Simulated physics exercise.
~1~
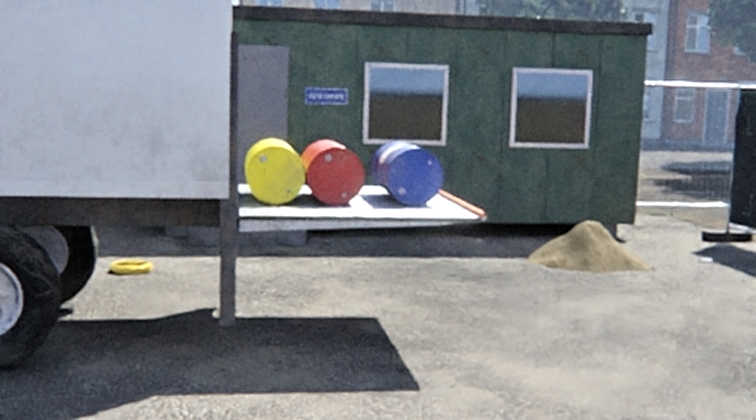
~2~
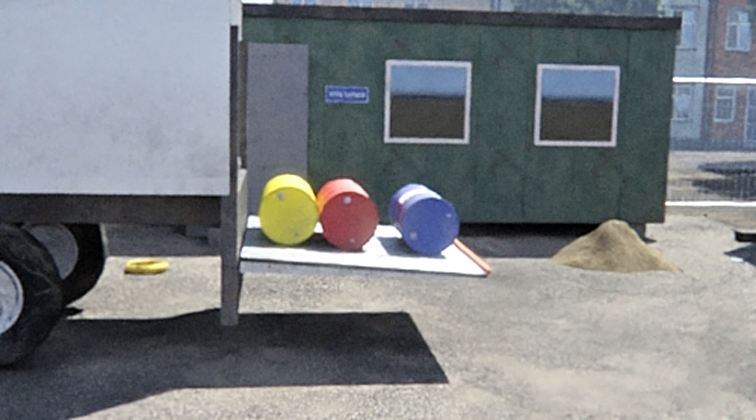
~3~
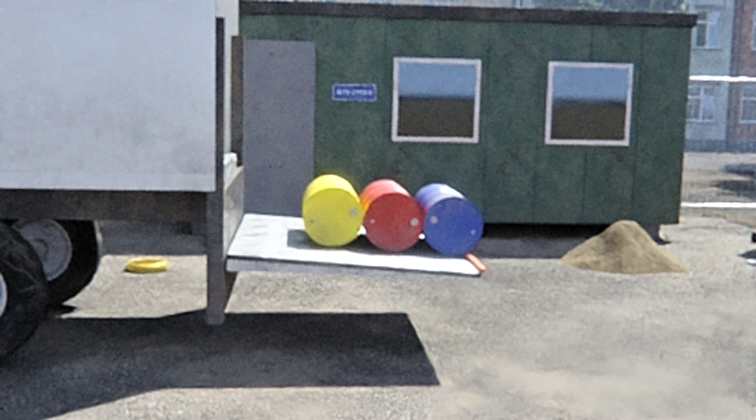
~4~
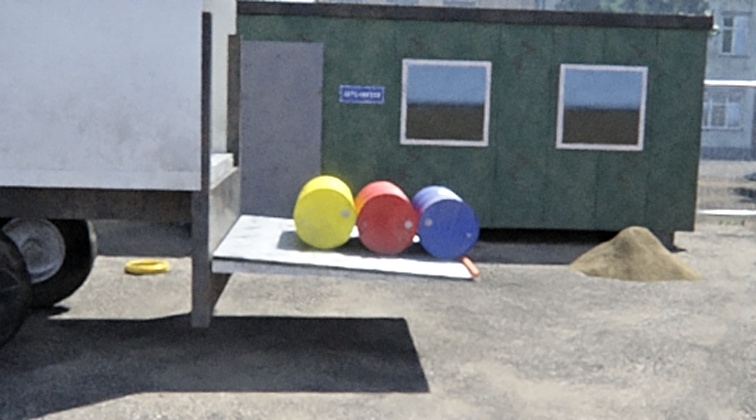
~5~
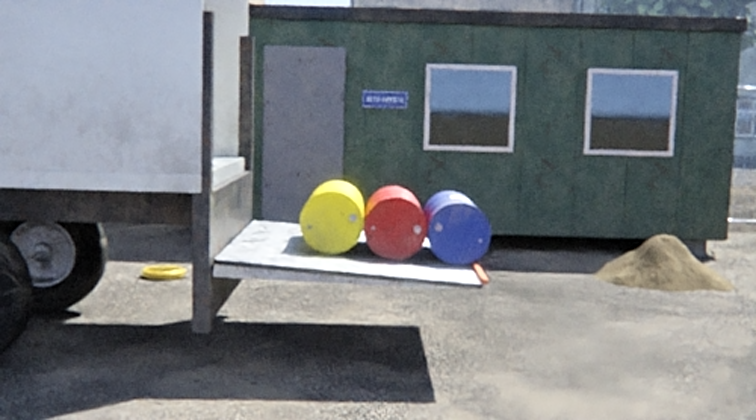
The video shows yellow, red and blue drums on a tail-lift platform behind a truck, beside a green cabin. The platform lowers and the drums roll right toward its raised outer edge, where they settle side by side, all three still aboard as the view drifts sideways.
